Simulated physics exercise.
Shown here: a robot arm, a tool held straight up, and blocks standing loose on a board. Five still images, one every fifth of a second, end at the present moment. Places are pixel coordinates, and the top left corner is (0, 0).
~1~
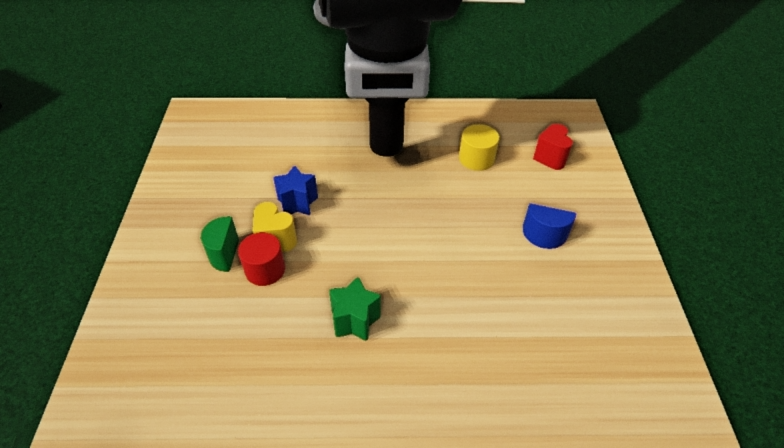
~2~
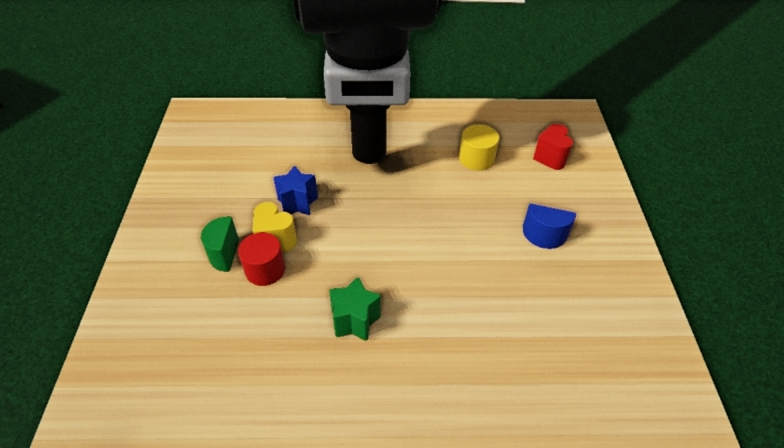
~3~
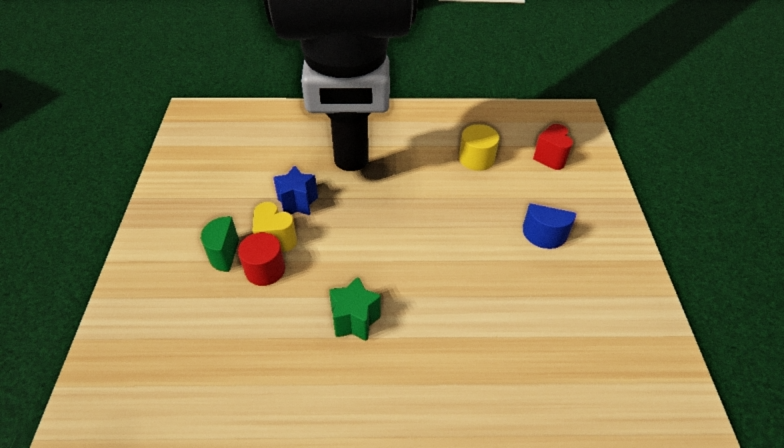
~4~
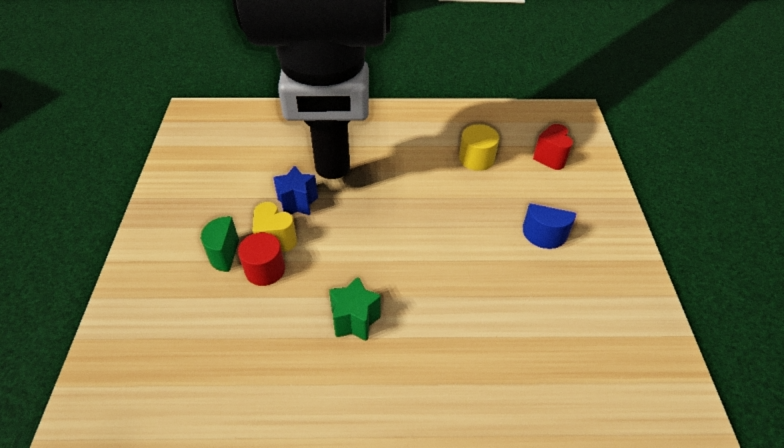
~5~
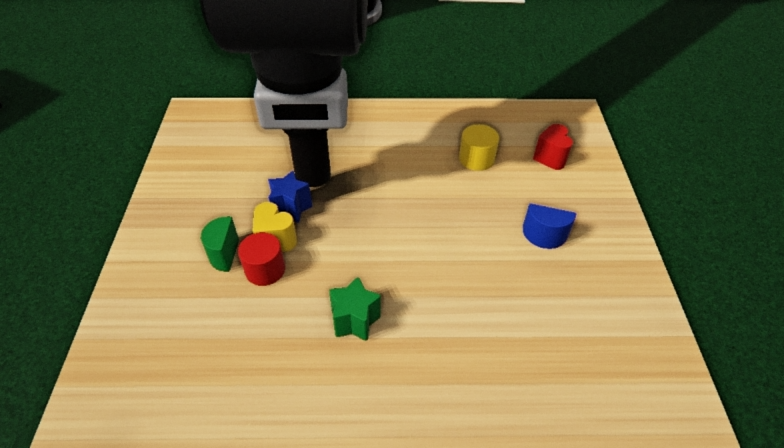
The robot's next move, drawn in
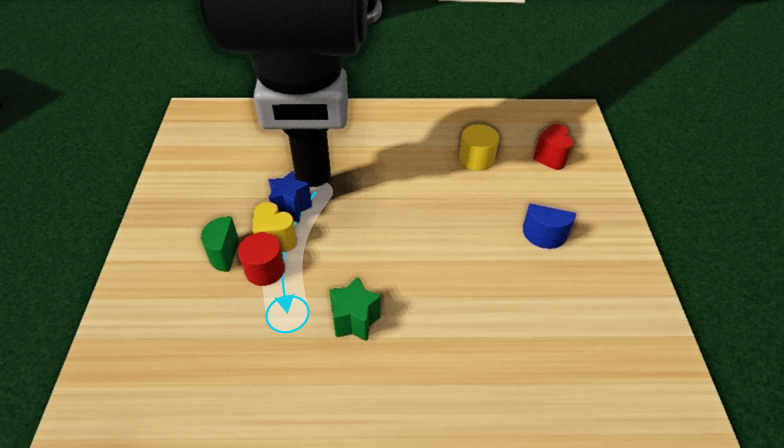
A robot arm moves left across the board and slightly nudges the blue star-shaped block.
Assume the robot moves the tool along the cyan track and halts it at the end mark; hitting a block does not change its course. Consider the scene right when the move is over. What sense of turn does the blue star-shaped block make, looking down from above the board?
Viewed from overhead, the blue star-shaped block winds up turned clockwise.
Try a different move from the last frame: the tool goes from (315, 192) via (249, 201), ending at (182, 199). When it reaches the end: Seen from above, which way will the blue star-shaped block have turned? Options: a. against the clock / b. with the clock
It's a.
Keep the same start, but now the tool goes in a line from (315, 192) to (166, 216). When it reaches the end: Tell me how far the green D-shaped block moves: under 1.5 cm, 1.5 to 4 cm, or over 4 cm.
That block covers short of 1.5 cm.
Path on the board, from (315, 192) by way of (293, 227) and (283, 268) to (288, 314).
What follows on the original path. One third of the way, tool at (290, 210); green D-shaped block at (208, 233), turned 25° anticlockwise; red cylinder at (257, 253); yellow heart-shaped block at (241, 228), turned 30° anticlockwise; blue star-shaped block at (254, 204), turned 45° clockwise.
Two thirds of the way, tool at (279, 252); green D-shaped block at (197, 237), turned 30° anticlockwise; red cylinder at (246, 273); yellow heart-shaped block at (228, 233), turned 20° anticlockwise; blue star-shaped block at (251, 211), turned 70° clockwise.
At the end, tool at (284, 298); green D-shaped block at (197, 237), turned 30° anticlockwise; red cylinder at (236, 294); yellow heart-shaped block at (228, 233), turned 20° anticlockwise; blue star-shaped block at (251, 211), turned 70° clockwise; green star-shaped block in place.
